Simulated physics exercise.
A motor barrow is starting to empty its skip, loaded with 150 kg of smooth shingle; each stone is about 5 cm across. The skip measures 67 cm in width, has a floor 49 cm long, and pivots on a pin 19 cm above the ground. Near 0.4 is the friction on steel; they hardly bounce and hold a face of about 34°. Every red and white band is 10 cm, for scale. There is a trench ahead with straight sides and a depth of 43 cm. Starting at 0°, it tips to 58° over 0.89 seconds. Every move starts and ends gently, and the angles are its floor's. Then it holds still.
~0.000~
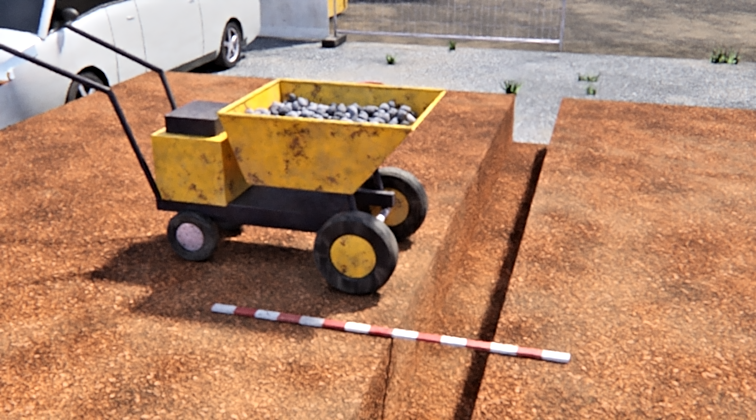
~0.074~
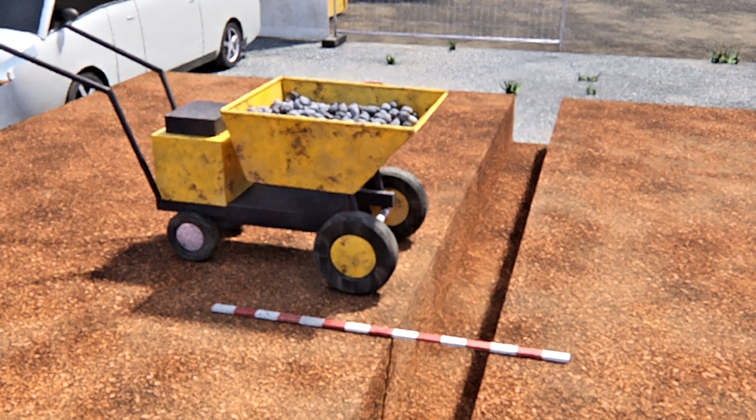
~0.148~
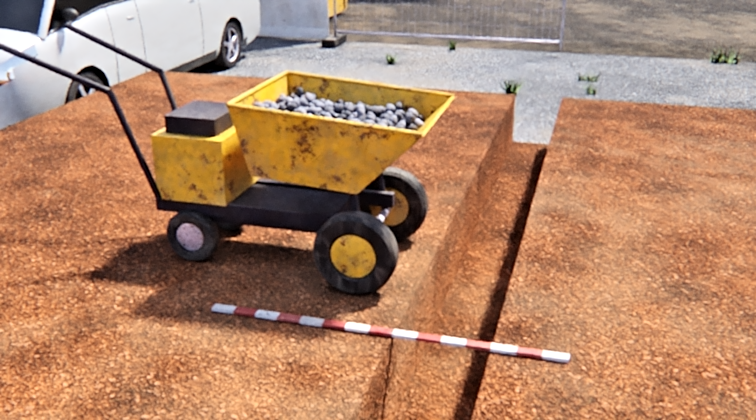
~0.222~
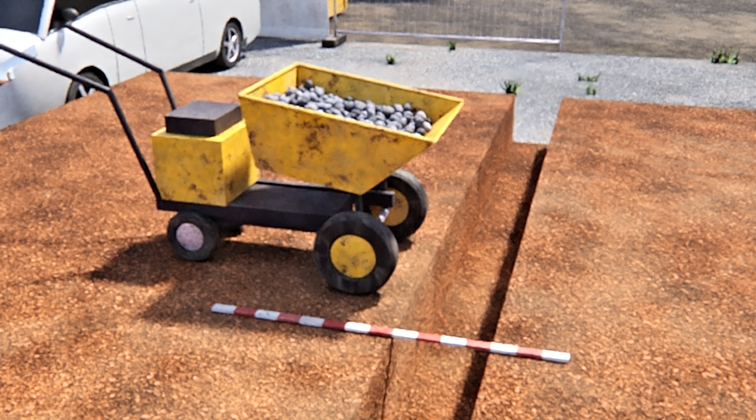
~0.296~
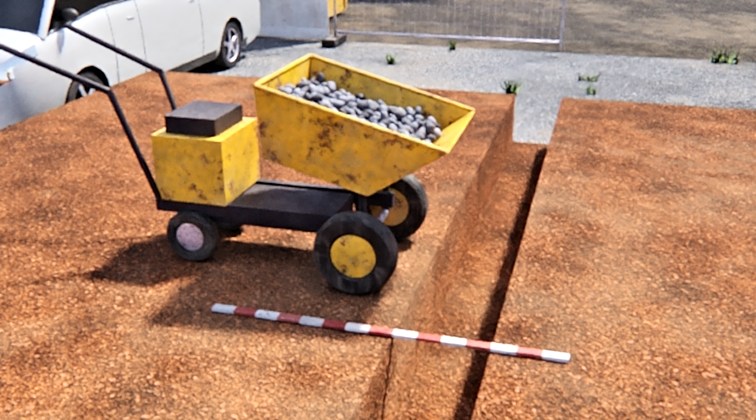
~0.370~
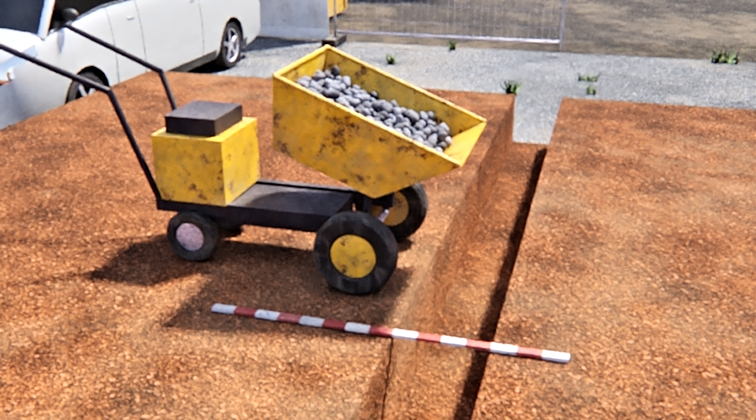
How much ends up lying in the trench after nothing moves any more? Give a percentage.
A share of about 16 per cent.
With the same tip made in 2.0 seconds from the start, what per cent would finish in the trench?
Estimate: About 20 %.
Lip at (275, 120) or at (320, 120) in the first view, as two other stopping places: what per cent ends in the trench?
65 and 85 %.
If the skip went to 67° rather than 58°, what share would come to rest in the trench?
I'd guess some 15 in a hundred.
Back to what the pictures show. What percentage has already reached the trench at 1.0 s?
By that point it's something like 0 in a hundred.
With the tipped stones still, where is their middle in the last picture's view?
The tipped stones centre close to (561, 282).
After 0.7 s the floor is at 49°; 100 % in the skip; the foremost stones are at (485, 197).
After 1.0 s the floor is at 58°; 86 % in the skip, 14 % past the trench; the foremost stones are at (573, 282).
After 1.3 s the floor is at 58°; 50 % in the skip, 50 % past the trench; the foremost stones are at (708, 308).
After 3.3 s the floor is at 58°; 11 % in the skip, 16 % in the trench, 72 % past the trench; the foremost stones are past the picture's edge.
